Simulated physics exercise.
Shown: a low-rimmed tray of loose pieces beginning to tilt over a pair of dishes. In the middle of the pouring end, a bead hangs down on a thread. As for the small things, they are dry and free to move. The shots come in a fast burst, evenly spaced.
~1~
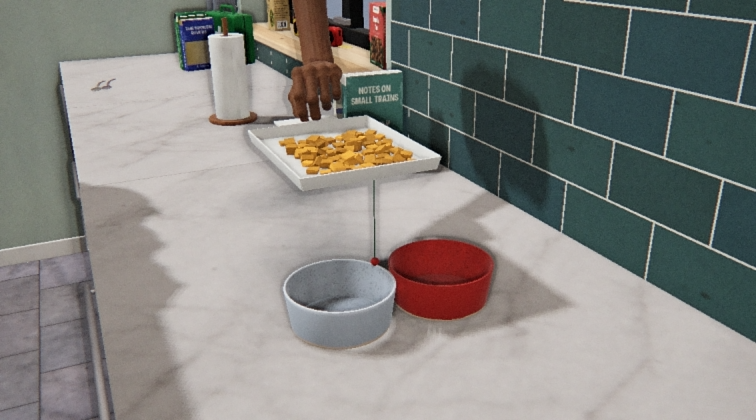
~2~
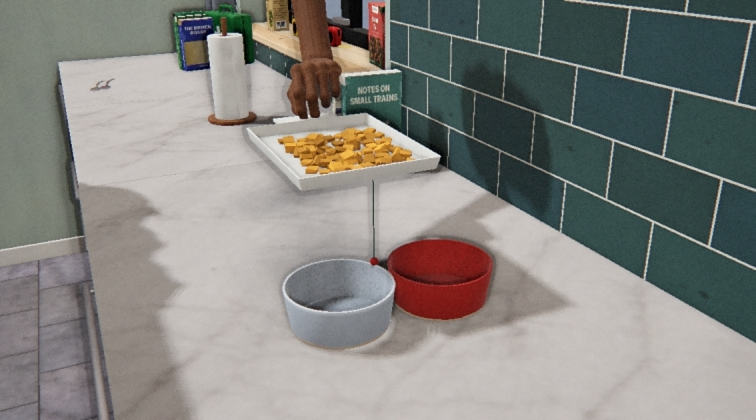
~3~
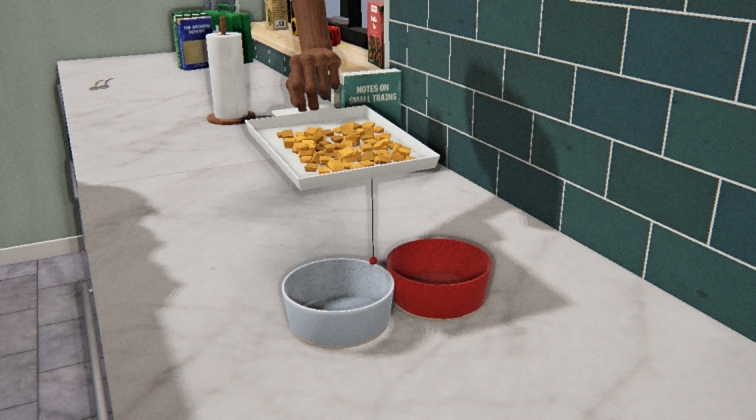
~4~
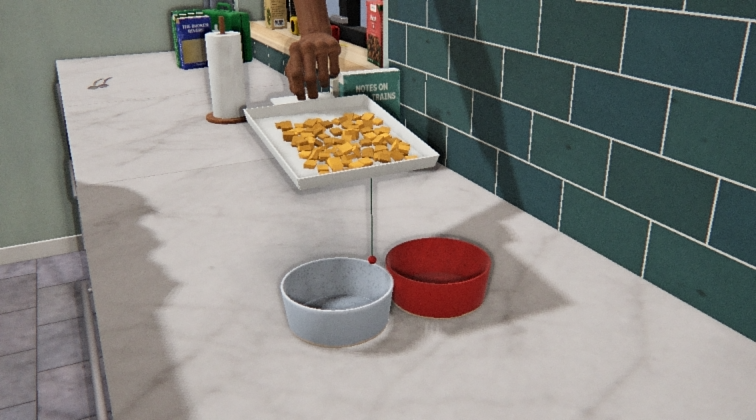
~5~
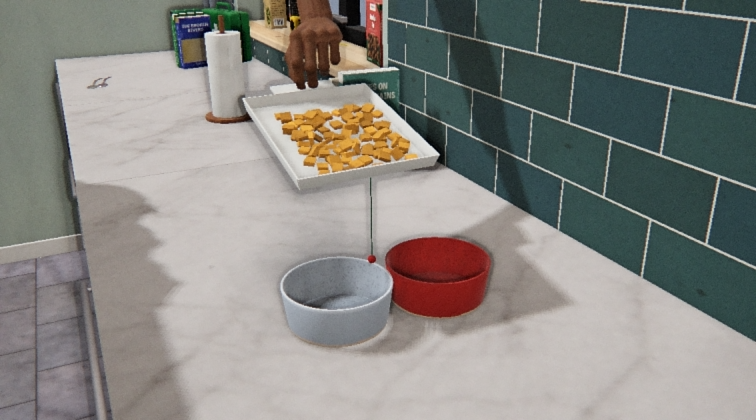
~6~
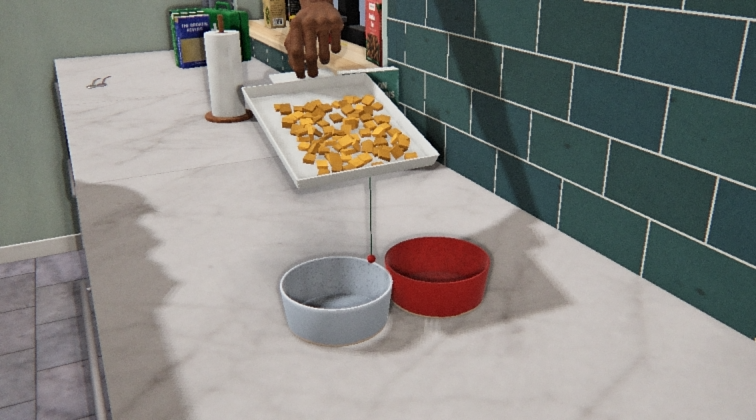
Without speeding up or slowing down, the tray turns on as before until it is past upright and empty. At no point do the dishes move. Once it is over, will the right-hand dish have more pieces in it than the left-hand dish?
No.
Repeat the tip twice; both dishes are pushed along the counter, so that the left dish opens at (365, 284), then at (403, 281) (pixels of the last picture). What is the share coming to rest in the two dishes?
Result, in turn: 80 %, 70 %.
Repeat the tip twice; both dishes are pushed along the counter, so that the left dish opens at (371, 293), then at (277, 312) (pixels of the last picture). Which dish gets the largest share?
Case one: The dish at left. Case two: The dish at right.
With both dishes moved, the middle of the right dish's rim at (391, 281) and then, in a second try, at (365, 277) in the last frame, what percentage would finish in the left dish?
Roughly 10% the first time and 0% the second time.
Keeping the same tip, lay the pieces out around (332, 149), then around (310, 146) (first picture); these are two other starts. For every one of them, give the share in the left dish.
In order, 50 % then 70 %.
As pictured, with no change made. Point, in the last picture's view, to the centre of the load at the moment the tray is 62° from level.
Somewhere near pixel (365, 149).
Soon after the last picture, tray tipped steeply; nearly all on the tray; a stray few in the air.
A little later, tray tipped past a quarter turn; about half on the tray; a small part in the left dish; a small part in the right dish; a small part outside both; about a quarter in the air.
Later still, tray tipped past a quarter turn; about half in the left dish; about a quarter in the right dish; about a third outside both.
At rest, tray tipped past a quarter turn; about half in the left dish; about a quarter in the right dish; about a third outside both.
